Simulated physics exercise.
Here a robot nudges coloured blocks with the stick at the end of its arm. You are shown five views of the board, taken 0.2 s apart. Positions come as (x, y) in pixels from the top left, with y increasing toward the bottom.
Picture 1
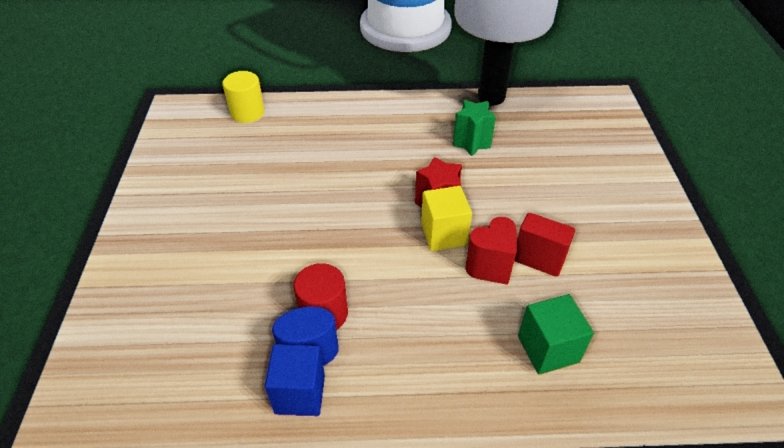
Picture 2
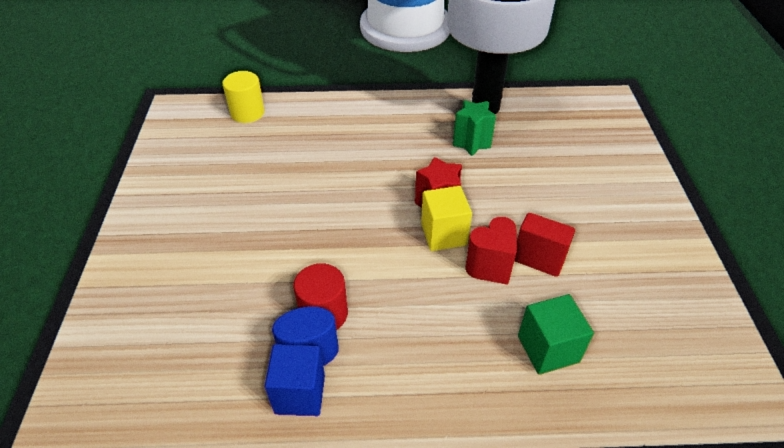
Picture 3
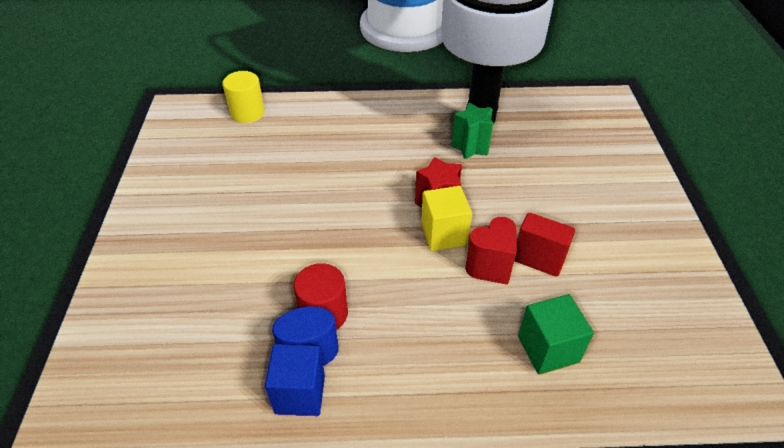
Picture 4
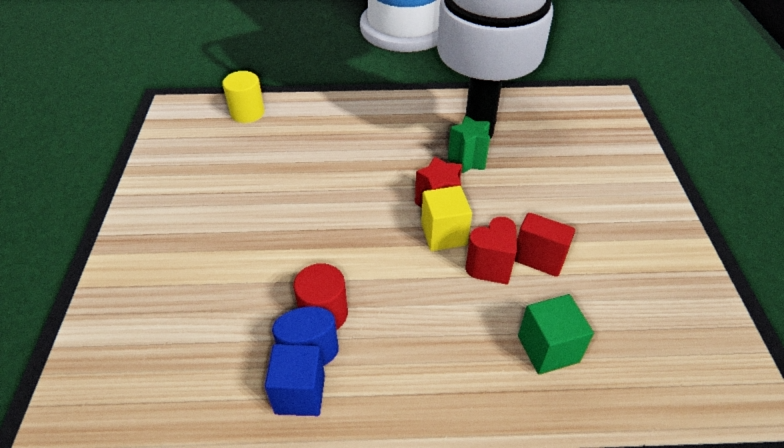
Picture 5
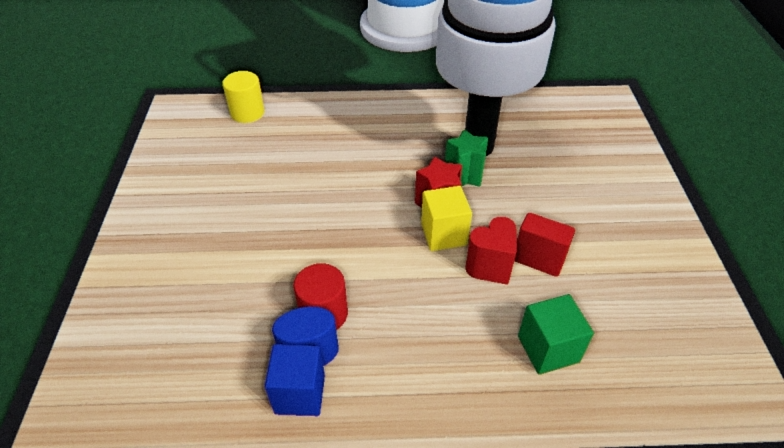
A robot arm's black stick pushes the green star down the board toward the red star.
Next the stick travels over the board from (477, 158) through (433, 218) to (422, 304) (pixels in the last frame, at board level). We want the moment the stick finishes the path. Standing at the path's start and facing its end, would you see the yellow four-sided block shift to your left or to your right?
Side: Left.
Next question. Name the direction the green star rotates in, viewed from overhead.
Short answer: Clockwise.
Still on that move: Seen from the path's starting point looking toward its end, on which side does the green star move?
Shifts right.
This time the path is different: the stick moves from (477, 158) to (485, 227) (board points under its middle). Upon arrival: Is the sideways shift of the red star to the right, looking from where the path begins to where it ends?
Final answer: Yes.
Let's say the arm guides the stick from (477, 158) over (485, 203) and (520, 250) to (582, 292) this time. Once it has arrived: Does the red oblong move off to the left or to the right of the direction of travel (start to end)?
It is pushed towards the left-hand side.
On the path given first. One third of the way, stick at (449, 187); red star at (412, 204), turned 25° anticlockwise; yellow four-sided block at (441, 228), turned 25° anticlockwise; green star at (428, 179), turned 20° clockwise.
Two thirds of the way, stick at (426, 235); red star at (378, 226), turned 85° anticlockwise; yellow four-sided block at (443, 240), turned 15° anticlockwise; green star at (394, 199), turned 85° clockwise.
At the end, stick at (422, 295); red star at (378, 226), turned 85° anticlockwise; yellow four-sided block at (465, 286), turned 60° anticlockwise; green star at (394, 199), turned 85° clockwise; red heart-shaped block unmoved.
